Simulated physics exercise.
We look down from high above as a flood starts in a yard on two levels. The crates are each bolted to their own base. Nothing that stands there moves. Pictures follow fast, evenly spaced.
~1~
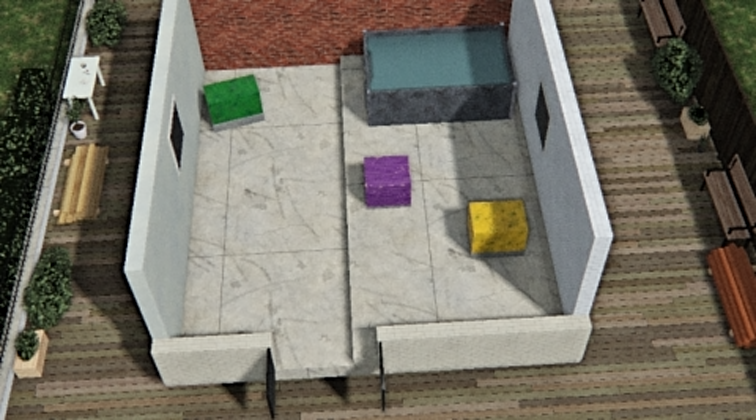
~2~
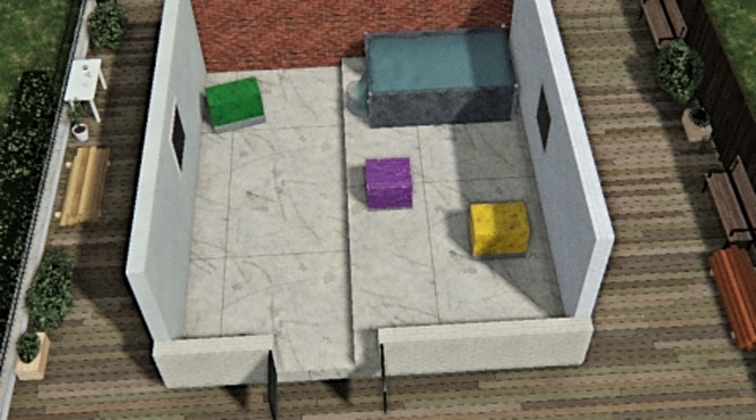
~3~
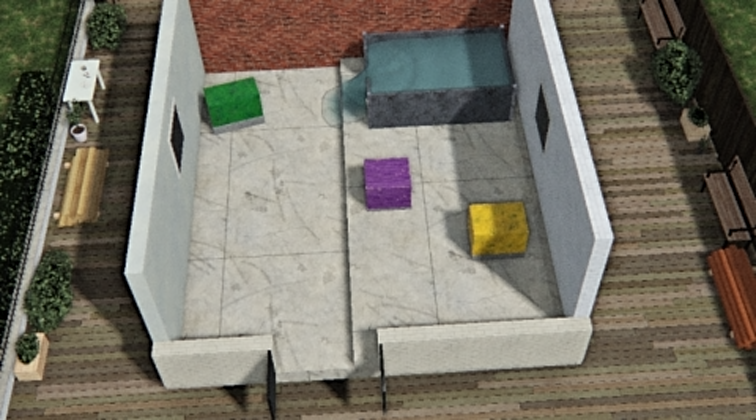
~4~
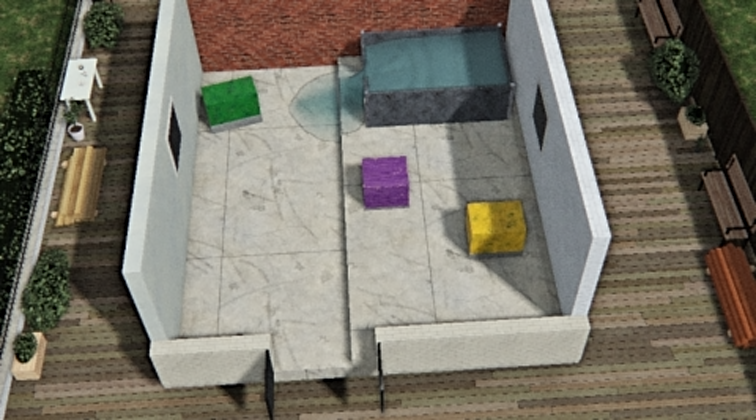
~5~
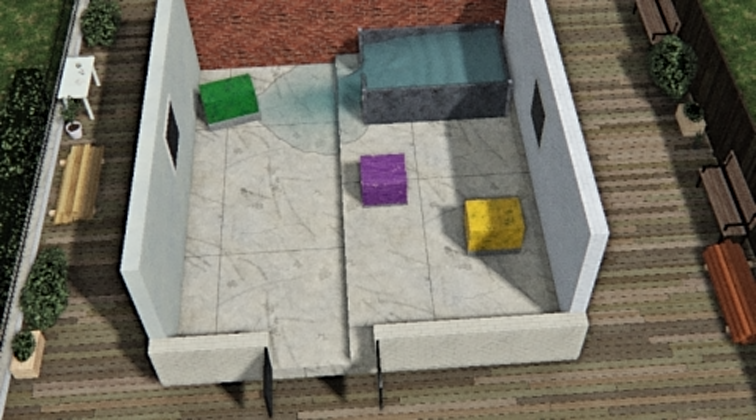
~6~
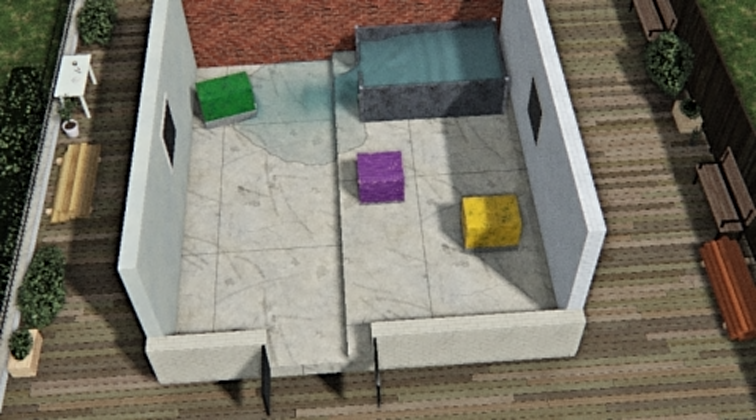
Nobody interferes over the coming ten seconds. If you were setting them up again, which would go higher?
In the end the green crate is exposed. The purple crate is protected. The yellow crate is protected.
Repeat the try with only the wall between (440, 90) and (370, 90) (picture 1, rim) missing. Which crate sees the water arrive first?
First in line is the purple-painted one.
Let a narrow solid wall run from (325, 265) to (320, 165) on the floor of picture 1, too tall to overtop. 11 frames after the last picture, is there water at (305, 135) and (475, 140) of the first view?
As listed: Covered, clear.
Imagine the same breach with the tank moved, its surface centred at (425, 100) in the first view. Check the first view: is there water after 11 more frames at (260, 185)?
That spot: Swamped.
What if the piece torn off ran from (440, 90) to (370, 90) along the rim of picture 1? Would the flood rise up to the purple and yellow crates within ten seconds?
First the purple crate: It gets reached; then the yellow crate: It gets reached.
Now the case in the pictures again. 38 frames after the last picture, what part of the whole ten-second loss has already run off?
My reading is near 30 per cent.
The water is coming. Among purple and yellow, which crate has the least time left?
Answer: The purple crate.
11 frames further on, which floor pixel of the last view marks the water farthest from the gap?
Near (179, 293).
A moment on, water covers 25 % of the floor; the green crate water round its plinth, the purple crate water round its plinth, the yellow crate not reached.
Next, water covers 30 % of the floor; the green crate water round its plinth, the purple crate water round its plinth, the yellow crate not reached.
Then, water covers 40 % of the floor; the green crate water round its plinth, the purple crate water round its plinth, the yellow crate not reached.
Later, water covers 55 % of the floor; the green crate water round its plinth, the purple crate water round its plinth, the yellow crate not reached.
In the end, water covers 55 % of the floor; the green crate was topped, the purple crate stayed above the water, the yellow crate stayed above the water.
